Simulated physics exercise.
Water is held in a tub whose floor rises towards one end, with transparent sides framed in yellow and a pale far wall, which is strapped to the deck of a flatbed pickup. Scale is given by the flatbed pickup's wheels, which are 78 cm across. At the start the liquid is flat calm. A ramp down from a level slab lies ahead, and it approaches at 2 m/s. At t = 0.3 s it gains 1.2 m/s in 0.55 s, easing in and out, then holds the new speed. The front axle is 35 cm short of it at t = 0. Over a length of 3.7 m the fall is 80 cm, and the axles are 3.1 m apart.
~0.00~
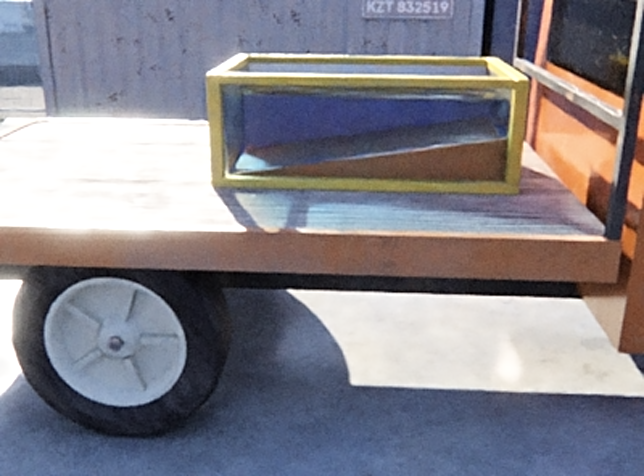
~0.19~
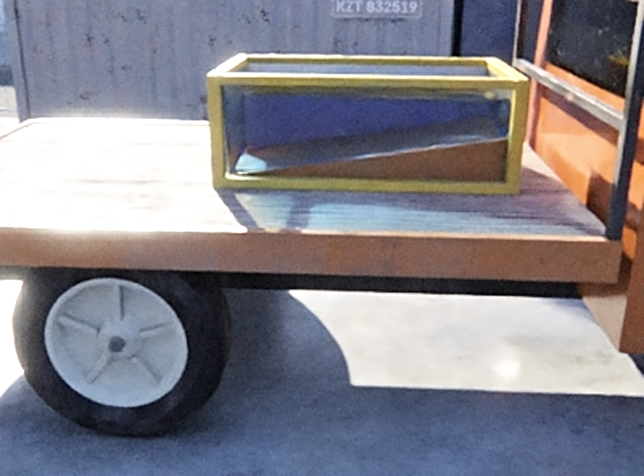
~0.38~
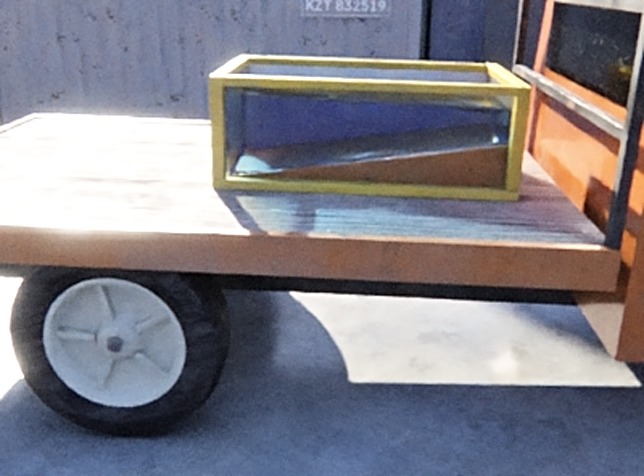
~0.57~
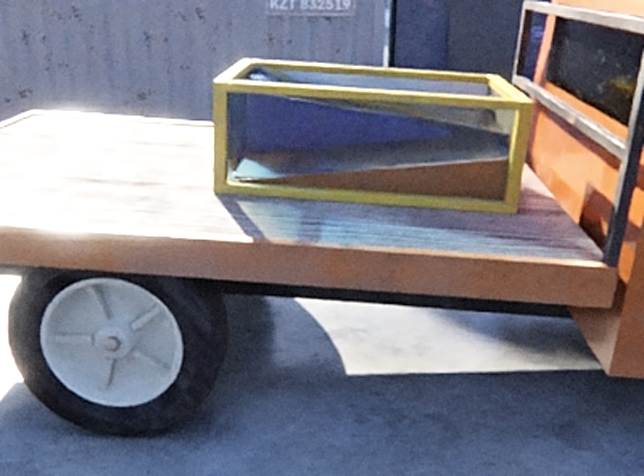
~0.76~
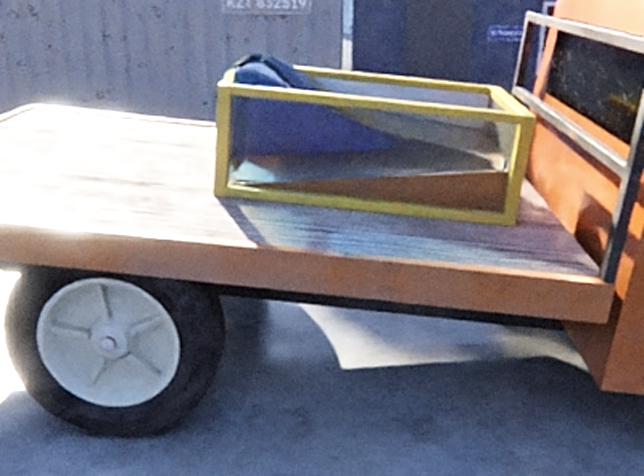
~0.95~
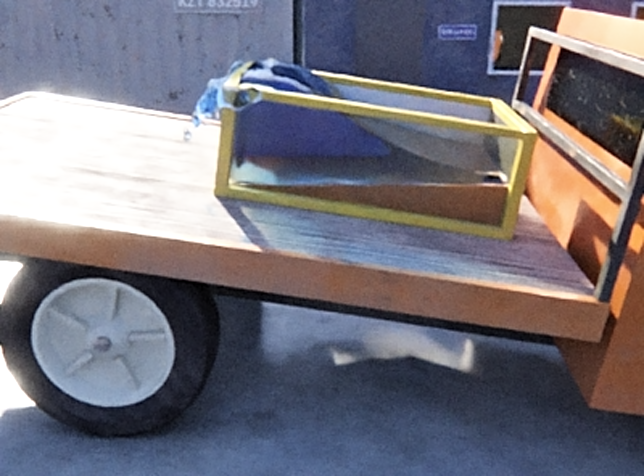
An orange flatbed pickup carrying a yellow-framed tank of water rolled forward and tilted nose down to the right, while the water heaped up toward the left end and slopped over the back.
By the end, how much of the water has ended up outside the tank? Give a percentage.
Close to 29 per cent.
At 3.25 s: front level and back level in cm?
At the front 18 cm, at the back 28 cm.
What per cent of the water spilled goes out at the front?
It comes to about 90 per cent of the spill.
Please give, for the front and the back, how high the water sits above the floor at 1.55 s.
Roughly 52 cm in front and 16 cm behind.
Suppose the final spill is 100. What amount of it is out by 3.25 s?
100 %.
After 1.55 s it stands 15 cm high behind and 53 cm in front; 3 per cent has gone over the back.
After 2.35 s it stands 20 cm high behind and 28 cm in front; 28 per cent has gone over the front.
After 3.25 s it stands 28 cm high behind and 18 cm in front; 29 per cent has gone over the front.
After 5.68 s 29 per cent has gone over the front, 48 of 168 litres.
